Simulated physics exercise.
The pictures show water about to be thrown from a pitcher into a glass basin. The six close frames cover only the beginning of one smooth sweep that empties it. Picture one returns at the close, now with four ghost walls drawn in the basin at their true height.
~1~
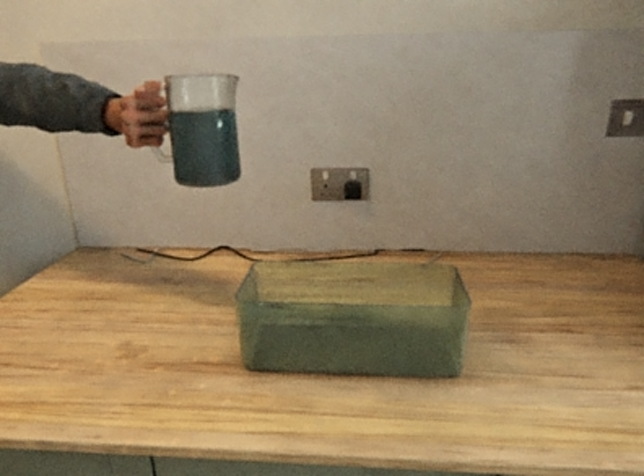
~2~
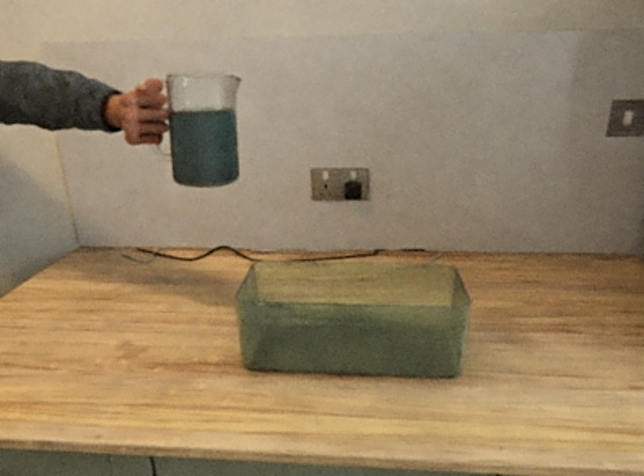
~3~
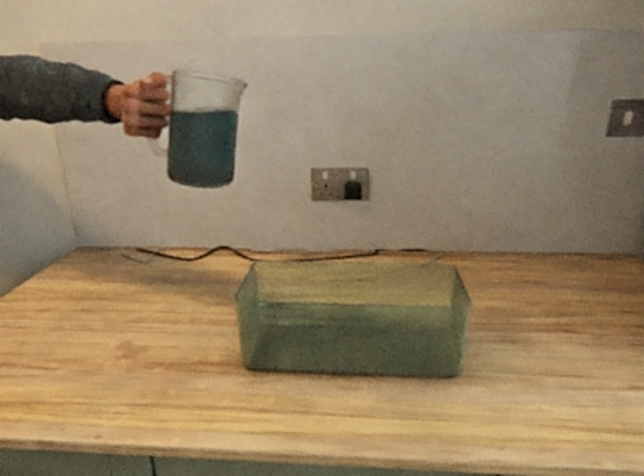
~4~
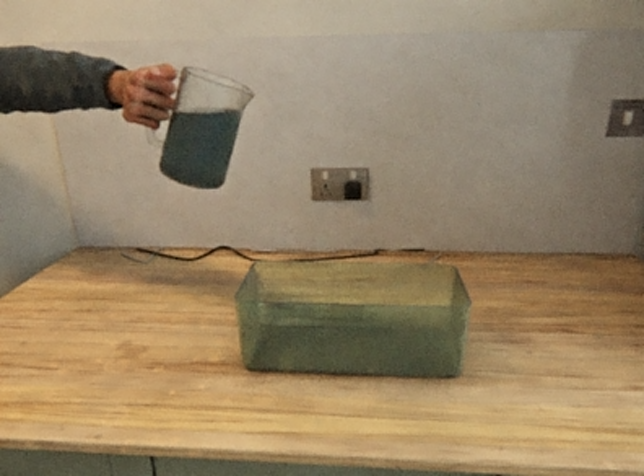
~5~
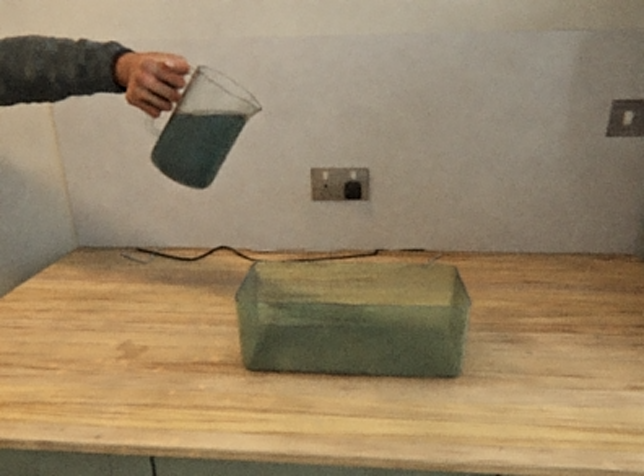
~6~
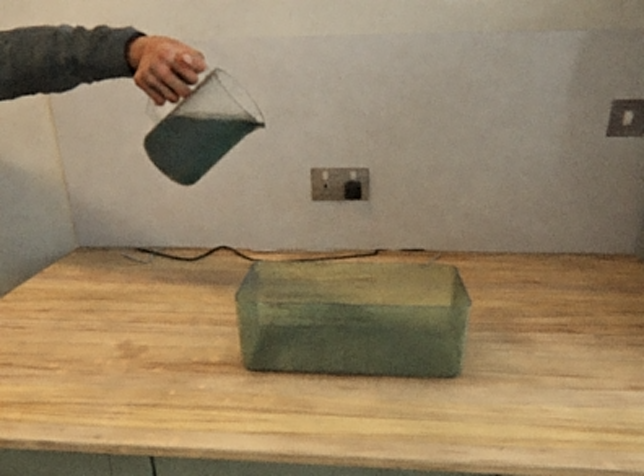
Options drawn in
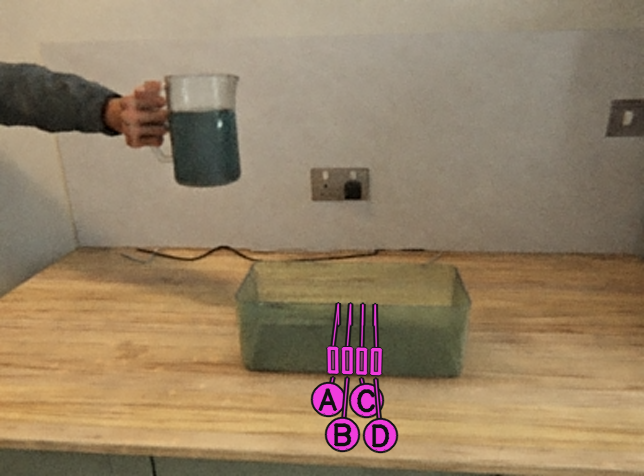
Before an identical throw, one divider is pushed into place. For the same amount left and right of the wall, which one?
Use position A.
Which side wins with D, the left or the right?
The left side.
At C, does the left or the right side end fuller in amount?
More ends on the left.
In magenta, A at (332, 377); B at (347, 378); C at (361, 378); D at (375, 379).
For position A, about 56 % ends left of the wall and 42 % right of it.
For position B, about 85 % ends left of the wall and 7 % right of it; 8 % is lost outside.
For position C, about 87 % ends left of the wall and 7 % right of it; 5 % is lost outside.
For position D, about 85 % ends left of the wall and 10 % right of it; 5 % is lost outside.
